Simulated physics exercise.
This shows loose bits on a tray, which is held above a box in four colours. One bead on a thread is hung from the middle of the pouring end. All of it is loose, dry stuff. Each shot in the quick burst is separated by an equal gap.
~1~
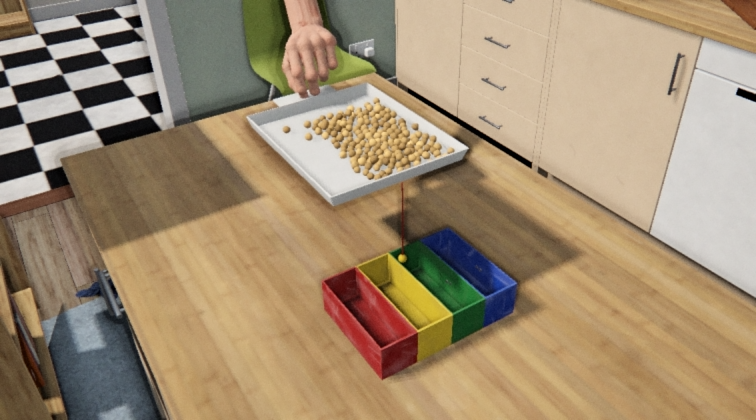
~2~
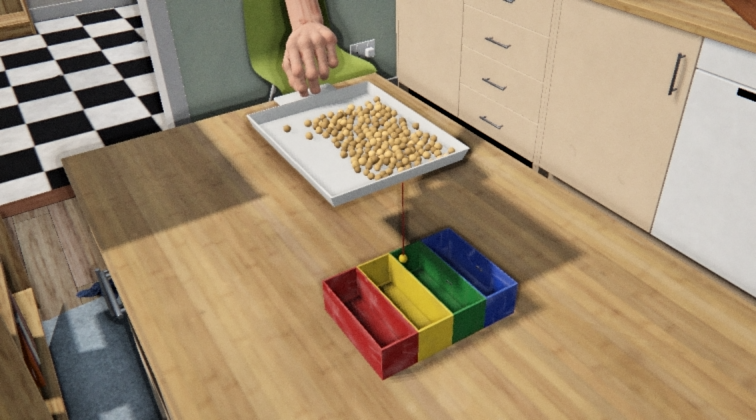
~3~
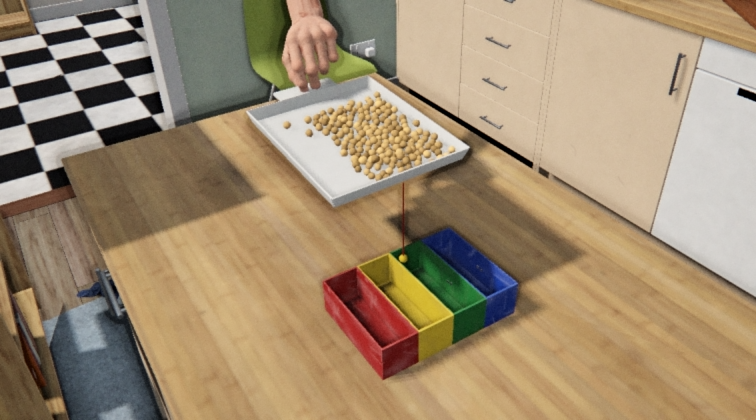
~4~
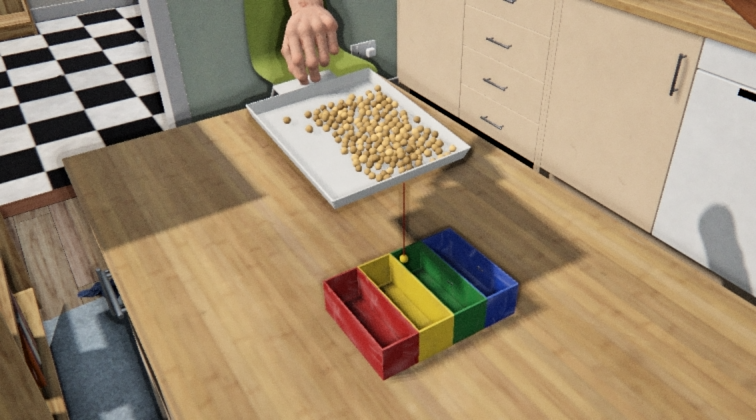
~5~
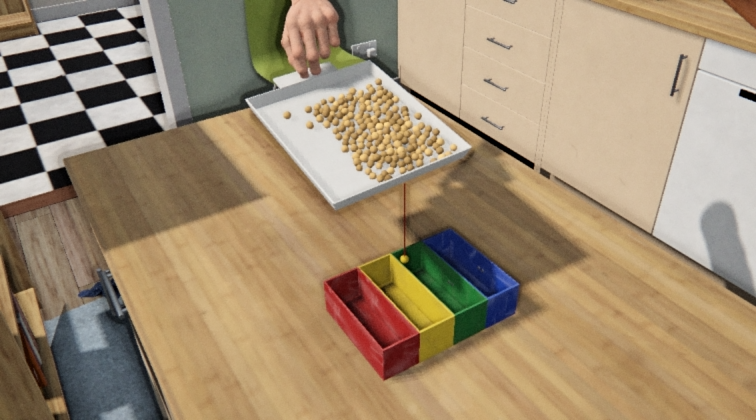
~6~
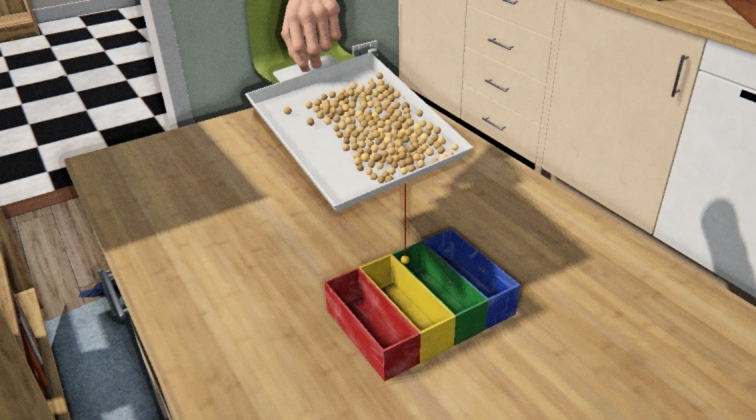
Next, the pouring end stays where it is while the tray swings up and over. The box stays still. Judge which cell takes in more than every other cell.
The red cell takes in the most.
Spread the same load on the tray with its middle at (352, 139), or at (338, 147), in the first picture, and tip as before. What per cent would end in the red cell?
50 and 40 per cent.
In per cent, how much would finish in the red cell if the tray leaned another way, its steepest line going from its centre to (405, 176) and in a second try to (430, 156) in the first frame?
Near 10 % and, after that, 0 %.
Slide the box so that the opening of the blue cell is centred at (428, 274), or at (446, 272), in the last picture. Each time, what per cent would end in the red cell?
First try: Roughly 20 per cent; second try: Roughly 40 per cent.
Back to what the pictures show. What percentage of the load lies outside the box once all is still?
20 per cent.
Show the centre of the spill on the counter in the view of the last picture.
Centre: Close to (328, 381).
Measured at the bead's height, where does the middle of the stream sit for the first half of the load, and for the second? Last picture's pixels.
At (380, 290) for the first part, then at (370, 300) for the others.
Shortly afterwards, tray tipped steeply; all but a few on the tray; only a few falling or outside the box.
Next, tray tipped right over; near half on the tray; a little in the red cell; only a few in the green cell; only a few in the yellow cell; near a third falling or outside the box.
Some moments later, tray tipped past a quarter turn; near half in the red cell; near a quarter in the yellow cell; a little in the green cell; only a few in the blue cell; near a quarter falling or outside the box.
In the end, tray tipped past a quarter turn; near half in the red cell; near a quarter in the yellow cell; a little in the green cell; only a few in the blue cell; near a quarter outside the box.
